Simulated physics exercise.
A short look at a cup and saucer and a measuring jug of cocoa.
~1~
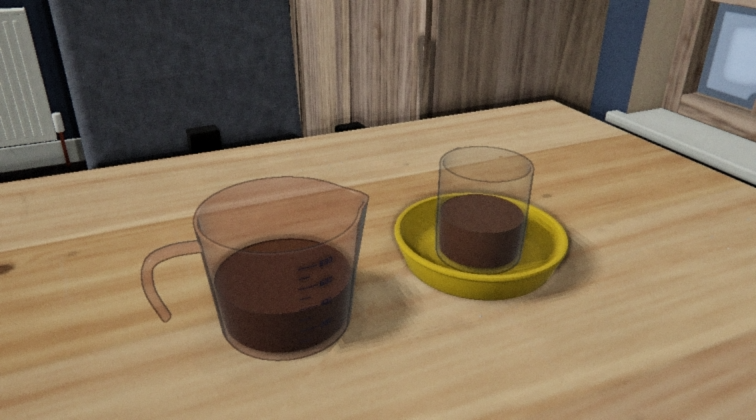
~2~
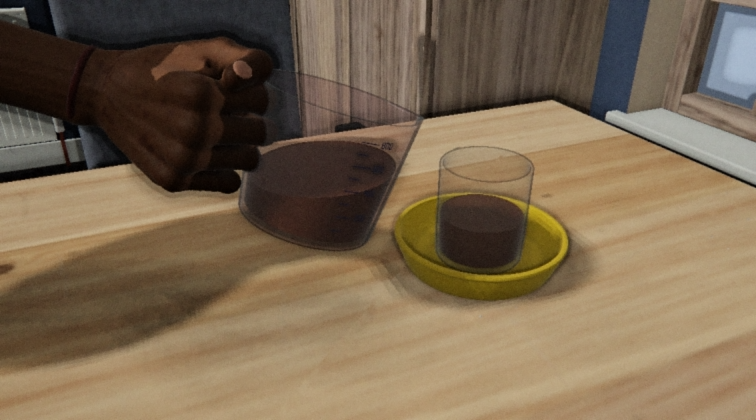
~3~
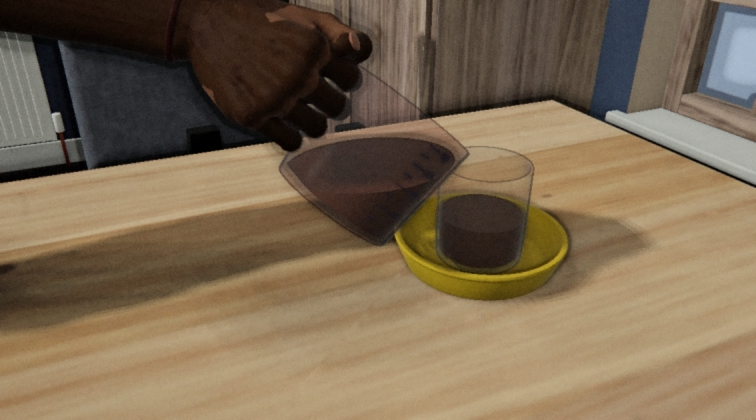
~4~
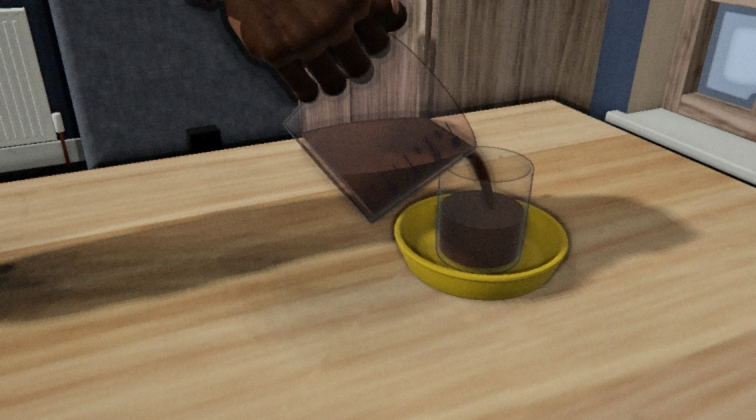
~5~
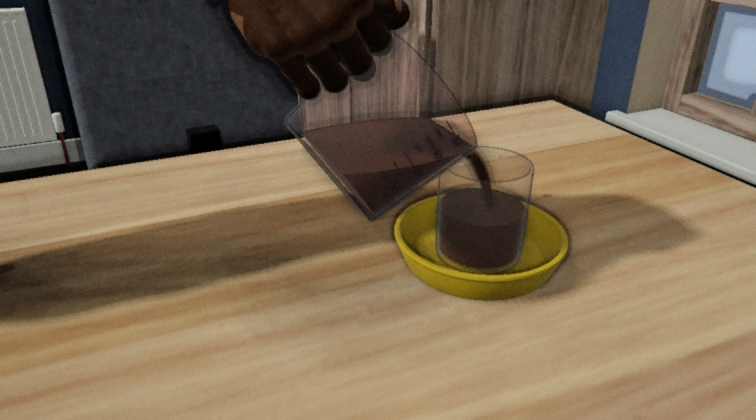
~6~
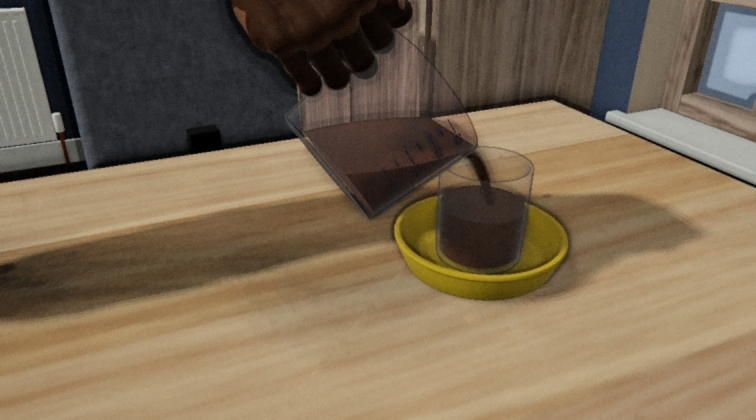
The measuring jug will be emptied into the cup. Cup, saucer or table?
It runs over into the saucer only.
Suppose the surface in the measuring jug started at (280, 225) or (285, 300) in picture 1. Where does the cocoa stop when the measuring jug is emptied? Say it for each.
One after the other: Past the saucer, no farther than the cup.
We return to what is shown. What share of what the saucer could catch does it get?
I make it 30 per cent.
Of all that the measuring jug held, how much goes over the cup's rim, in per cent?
Near 25 in a hundred.
Next, the cup is nearly full; the saucer is dry.
After that, the cup is full to the brim; the saucer is wet, with room to spare.
Finally, the cup is full to the brim; the saucer is wet, with room to spare.
